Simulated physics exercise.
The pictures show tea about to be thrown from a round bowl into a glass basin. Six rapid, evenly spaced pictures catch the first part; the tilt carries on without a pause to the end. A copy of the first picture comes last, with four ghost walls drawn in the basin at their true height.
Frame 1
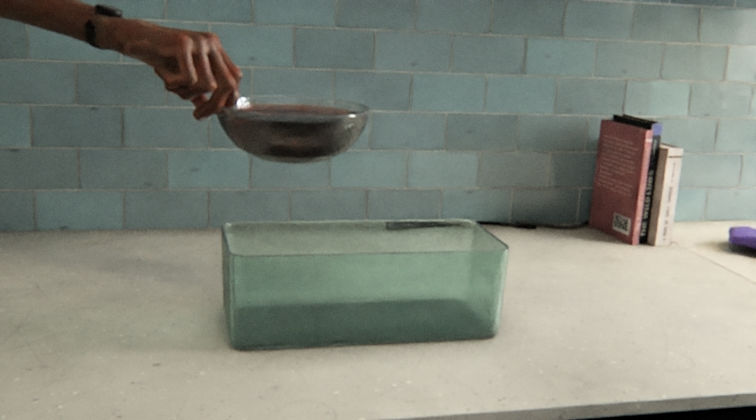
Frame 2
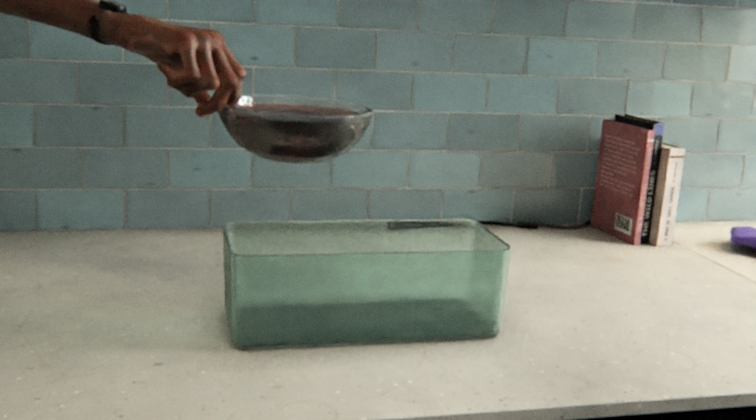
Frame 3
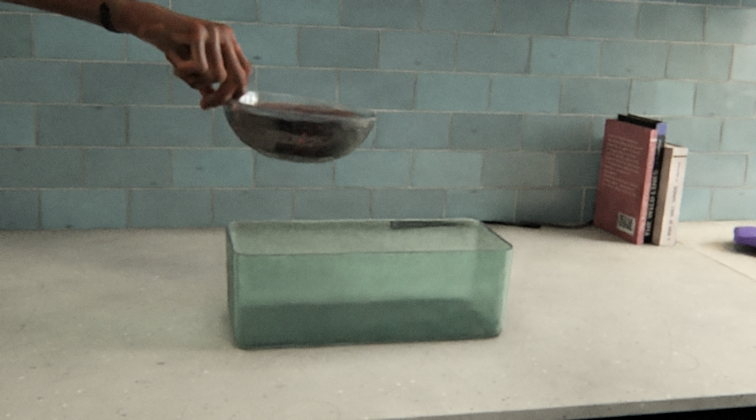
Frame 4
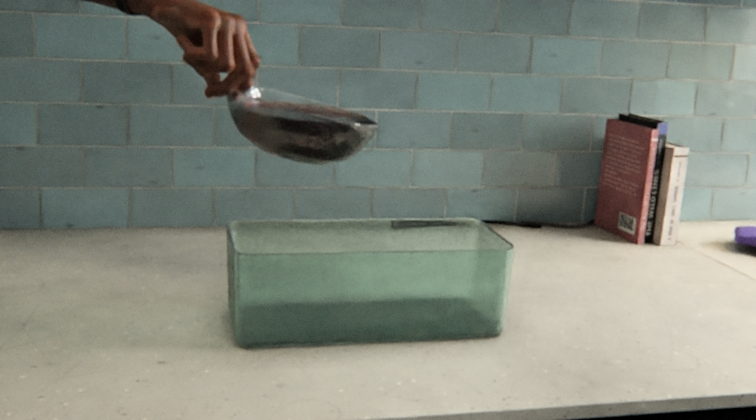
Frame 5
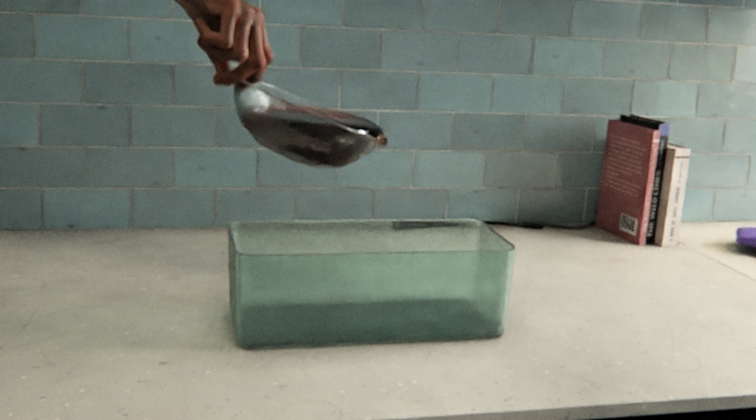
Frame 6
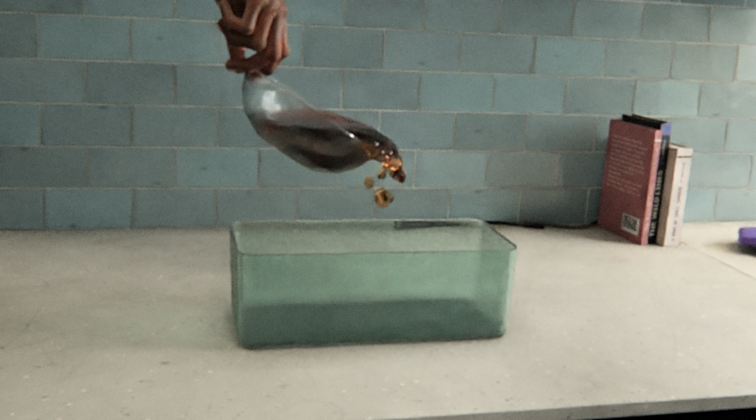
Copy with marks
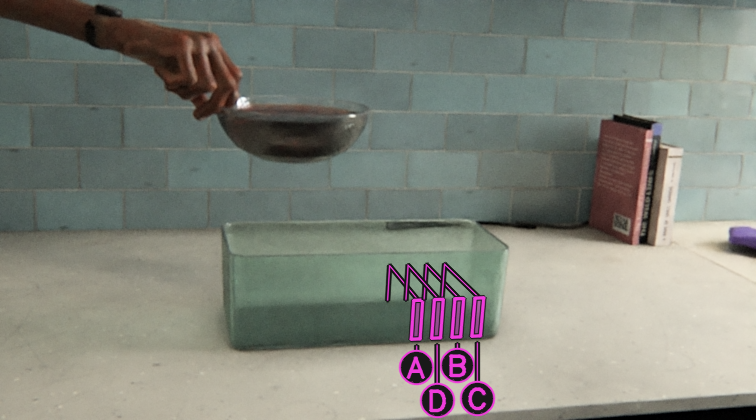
A hand with a dark wristband holds a clear round bowl of dark tea above a green-tinted glass basin, seen from the front on a pale counter against blue-green tiles. Upright books, one reddish, stand at the right near a purple object. The hand shifts slightly right and tilts the bowl rightward, gently then more steeply, until amber-brown tea slips over its lip in drops, while the view stays essentially still.
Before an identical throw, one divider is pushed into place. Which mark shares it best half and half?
Place A.
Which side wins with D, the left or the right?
The left one.
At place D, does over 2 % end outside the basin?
Yes.
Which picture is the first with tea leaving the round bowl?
In picture 5.
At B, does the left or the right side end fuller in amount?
The left one.
On the marked copy, A at (416, 345); B at (457, 343); C at (477, 342); D at (437, 344).
With A, about 47 % ends left of the wall and 49 % right of it; 5 % is lost outside.
With B, about 90 % ends left of the wall and 4 % right of it; 6 % is lost outside.
With C, about 89 % ends left of the wall and 7 % right of it; 4 % is lost outside.
With D, about 74 % ends left of the wall and 20 % right of it; 7 % is lost outside.
